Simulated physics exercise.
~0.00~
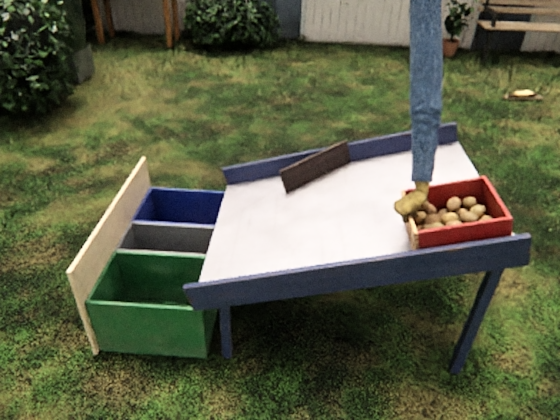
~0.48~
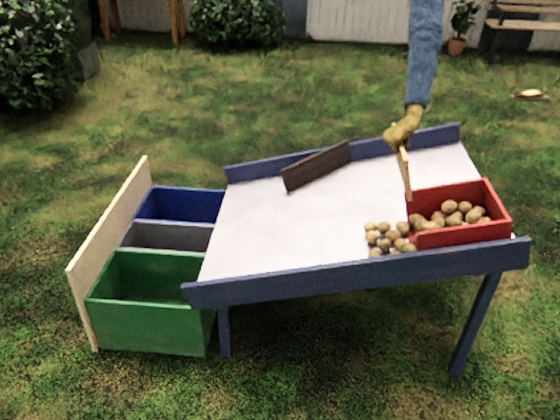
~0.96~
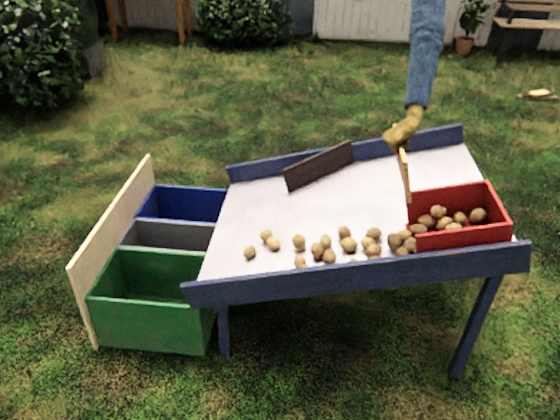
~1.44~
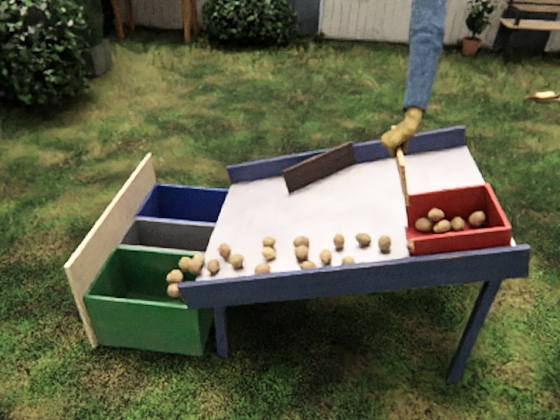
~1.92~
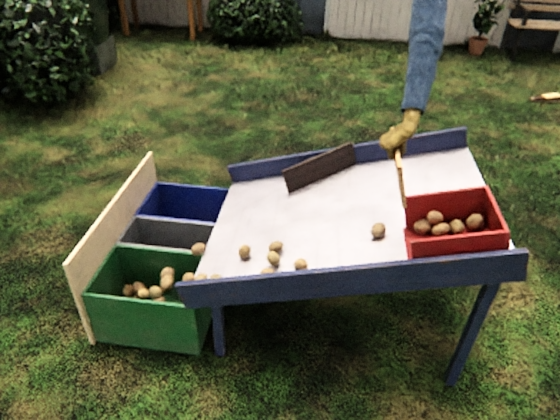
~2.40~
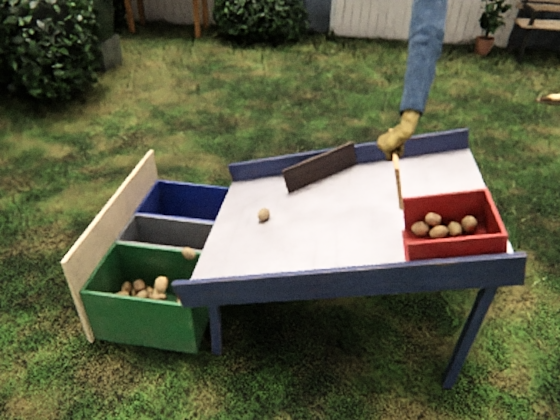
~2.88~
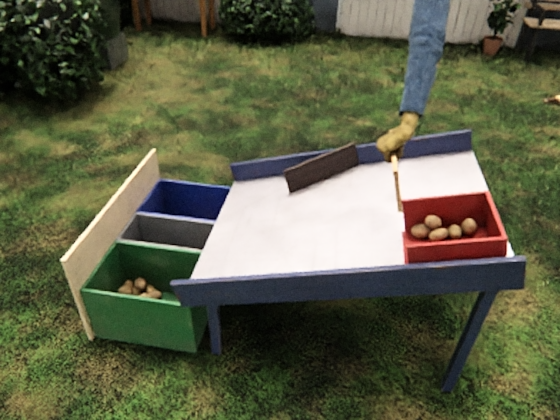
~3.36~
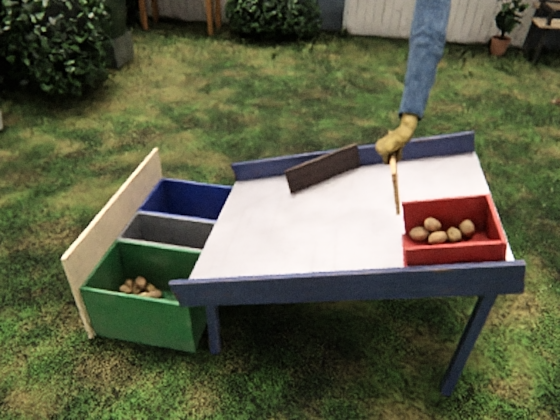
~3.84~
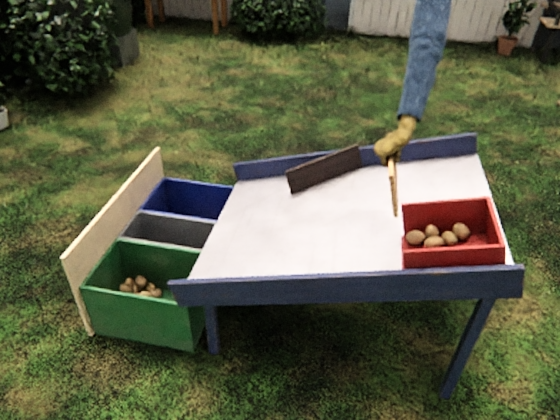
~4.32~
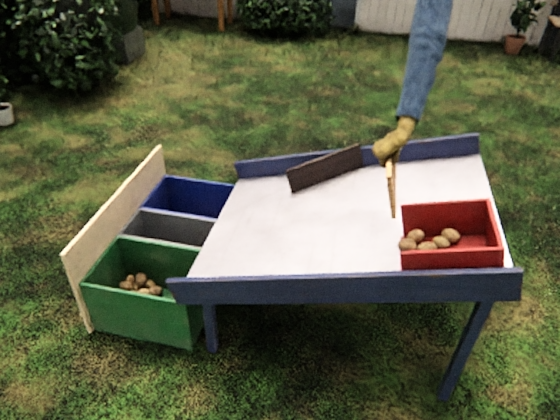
Potatoes rolling down a sloping white table as a gloved hand lifts the gate, most landing in the green bin, several staying in the red pen.
